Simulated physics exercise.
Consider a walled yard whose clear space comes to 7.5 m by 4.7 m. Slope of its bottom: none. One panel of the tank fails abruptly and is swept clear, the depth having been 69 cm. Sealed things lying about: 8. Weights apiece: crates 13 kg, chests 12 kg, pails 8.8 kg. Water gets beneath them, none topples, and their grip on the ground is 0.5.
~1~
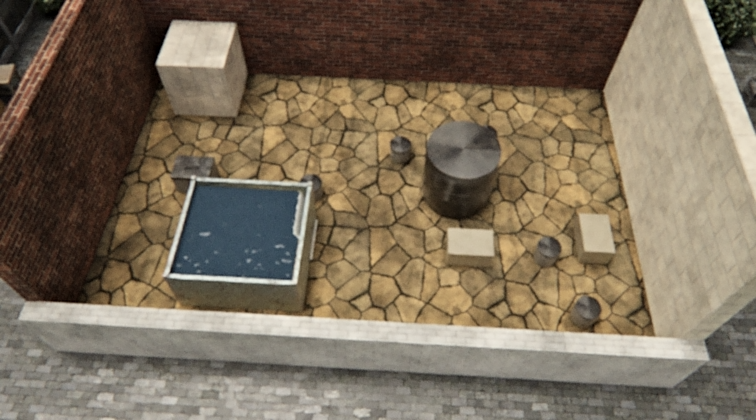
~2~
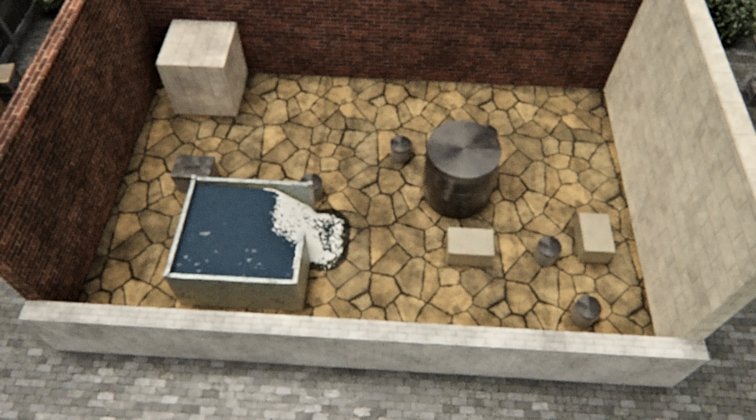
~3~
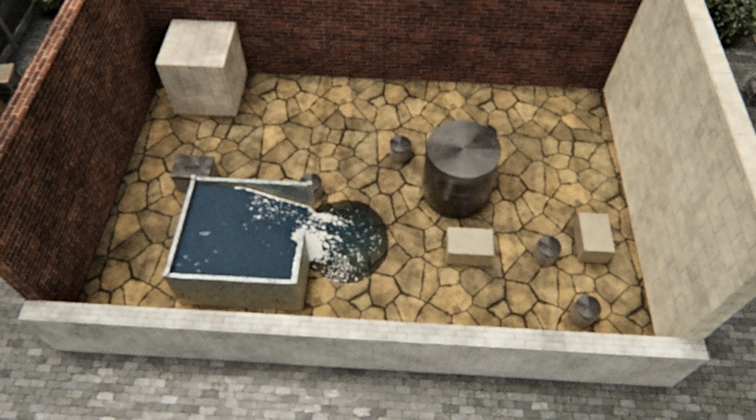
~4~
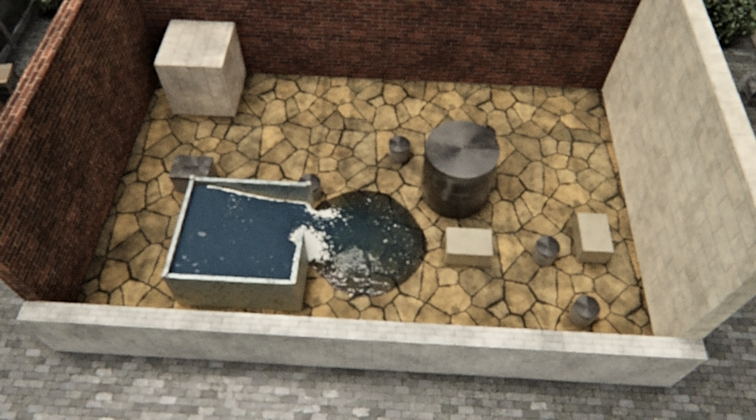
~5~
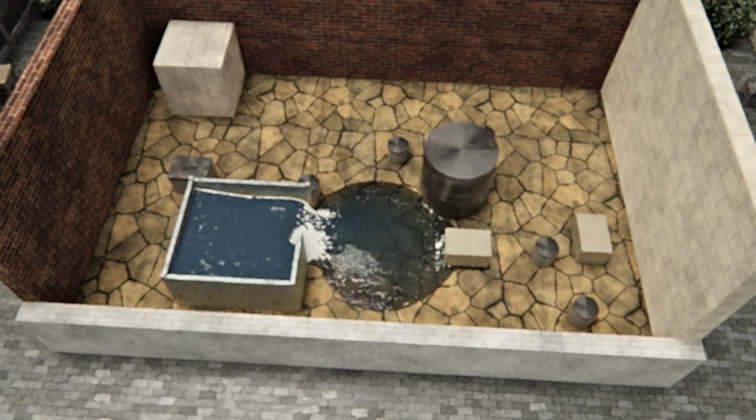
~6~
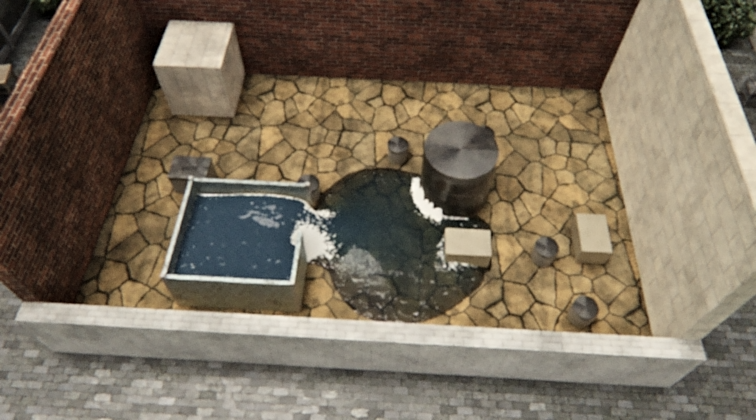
In a walled yard paved with tan stone, a square tank of water opened on its right side, and foaming water poured out, spreading in a dark, round pool to the big metal cylinder and a pale block.
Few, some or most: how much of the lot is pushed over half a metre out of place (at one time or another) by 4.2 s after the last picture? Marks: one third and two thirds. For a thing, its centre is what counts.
Share: From one to two thirds.
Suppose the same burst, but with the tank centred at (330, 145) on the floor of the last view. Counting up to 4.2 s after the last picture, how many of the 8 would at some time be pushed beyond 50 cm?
That would give 4.
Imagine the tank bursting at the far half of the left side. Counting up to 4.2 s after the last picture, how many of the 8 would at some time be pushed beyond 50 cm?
Result: 0.
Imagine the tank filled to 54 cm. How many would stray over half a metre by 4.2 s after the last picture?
4.
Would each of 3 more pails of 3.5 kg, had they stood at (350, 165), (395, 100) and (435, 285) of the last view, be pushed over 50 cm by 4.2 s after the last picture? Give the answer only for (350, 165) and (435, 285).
Within it, beyond it.
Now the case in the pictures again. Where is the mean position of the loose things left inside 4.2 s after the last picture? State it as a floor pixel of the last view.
Roughly at (455, 179).
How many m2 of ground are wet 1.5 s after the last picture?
I'd estimate close to 17 m2.
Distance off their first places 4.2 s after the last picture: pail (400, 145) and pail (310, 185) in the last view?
In that order: 100 cm, 0 cm.
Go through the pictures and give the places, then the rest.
In the first frame, a crate at (471, 242) rests on the ground; a chest at (193, 167) rests on the ground; 2.0 m2 under water; 0 of 8 have shifted.
In the second frame, a crate at (471, 241) rests on the ground; a chest at (193, 166) rests on the ground; 2.5 m2 under water; 0 of 8 have shifted.
In the third frame, a crate at (471, 241), on the bottom; a chest at (192, 166) rests on the ground; 3.2 m2 under water; 0 of 8 have shifted.
In the fourth frame, a crate at (469, 241), on the bottom; a chest at (191, 167), on the bottom; water covers 4.1 m2; 0 of 8 have shifted.
In the fifth frame, a crate at (468, 242) rests on the ground; a chest at (190, 167), on the bottom; 5.2 m2 under water; 0 of 8 have shifted.
In the sixth frame, a crate at (468, 242) rests on the ground; a chest at (190, 167) rests on the ground; 6.3 m2 under water; 0 of 8 have shifted.
Then, 0.4 s after the last picture 0 of 8 are over 50 cm from their spots; 0 afloat.
Then, 1.5 s after the last picture 4 of 8 are over 50 cm from their spots; 1 afloat.
Then, 2.8 s after the last picture 5 of 8 are over 50 cm from their spots; 4 afloat.
Then, 4.2 s after the last picture 5 of 8 are over 50 cm from their spots, and 5 have been at some point; 2 afloat.
